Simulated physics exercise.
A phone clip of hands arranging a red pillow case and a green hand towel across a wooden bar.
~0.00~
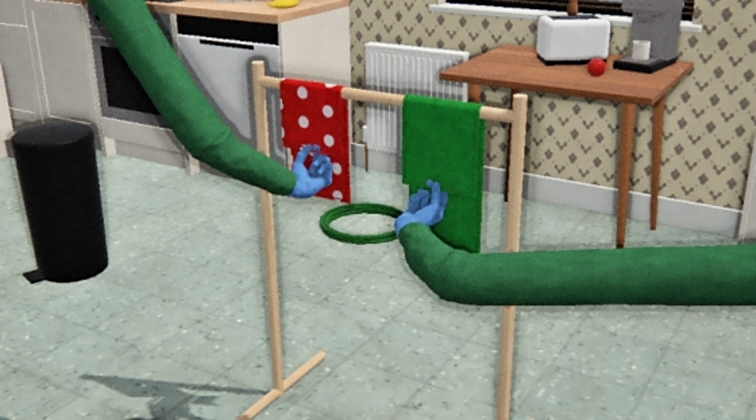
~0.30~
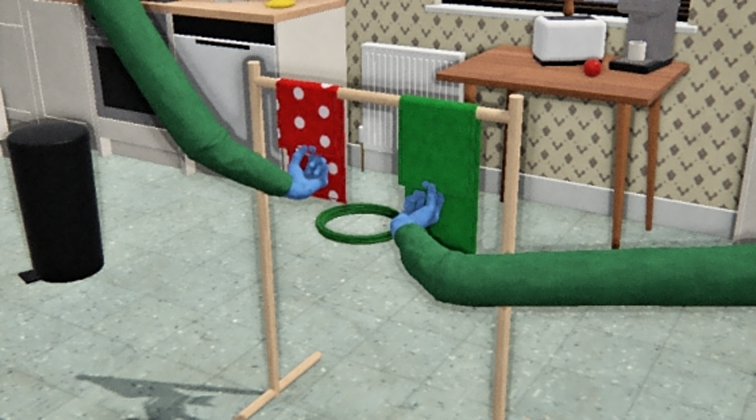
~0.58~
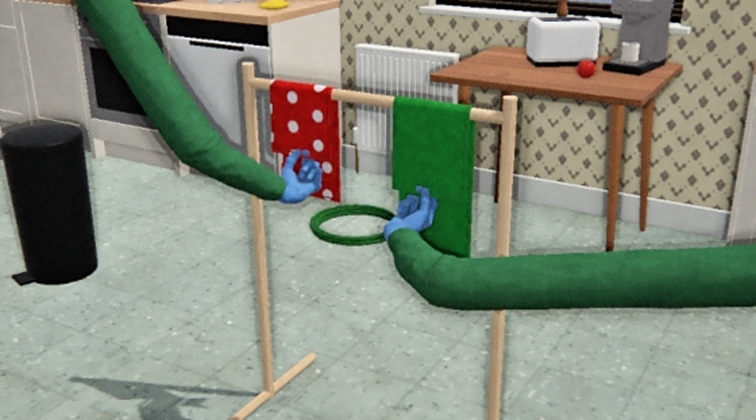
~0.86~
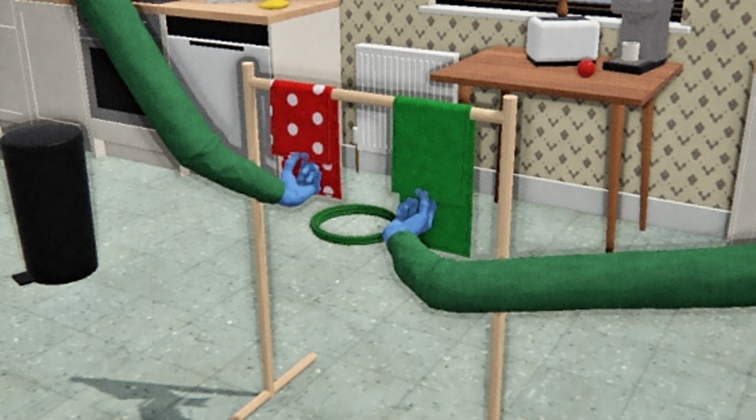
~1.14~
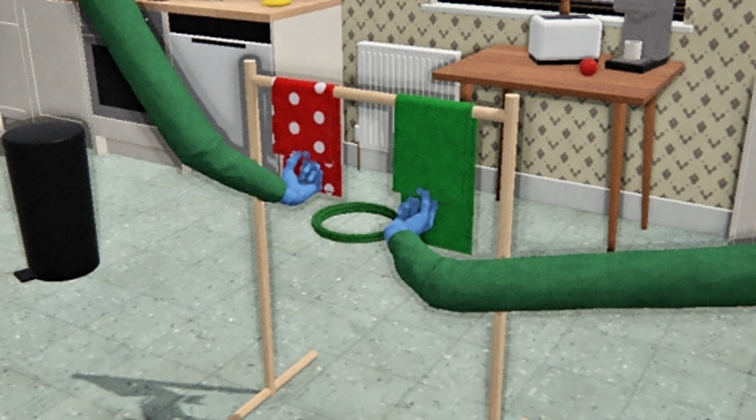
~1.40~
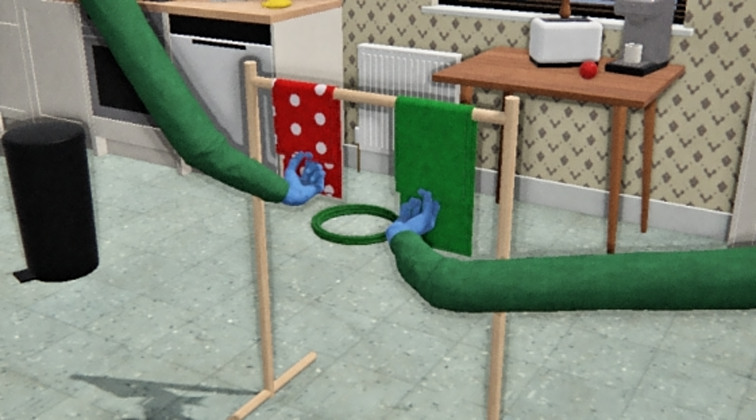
At first, a red cloth with white dots and a green cloth hang over a wooden bar in a kitchen, with a blue-gloved hand beside each. The whole view then shifts slightly, and the fingers and lower cloth edges shift faintly. By the end, both cloths still hang there, hands close by.
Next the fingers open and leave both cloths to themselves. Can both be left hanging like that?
As it turns out, the red pillow case stays on. The green hand towel hangs there.
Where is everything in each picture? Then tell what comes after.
Pillow case front hem (327, 150), back hem (335, 196); hand towel front hem (421, 182), back hem (426, 245), in the first frame.
Pillow case front hem (323, 151); hand towel front hem (416, 183), in the second frame.
Pillow case front hem (316, 155); hand towel front hem (410, 187), in the third frame.
Pillow case front hem (315, 158); hand towel front hem (409, 191), in the fourth frame.
Pillow case front hem (317, 157); hand towel front hem (410, 190), in the fifth frame.
Pillow case front hem (319, 158), back hem (327, 191), front over half the back; hand towel front hem (412, 190), back hem (418, 240), front over half the back, in the sixth frame.
After 2.32 s, pillow case still hanging; hand towel still hanging.
At rest, pillow case still hanging; hand towel still hanging. The red pillow case hangs there and the green hand towel keeps its place.
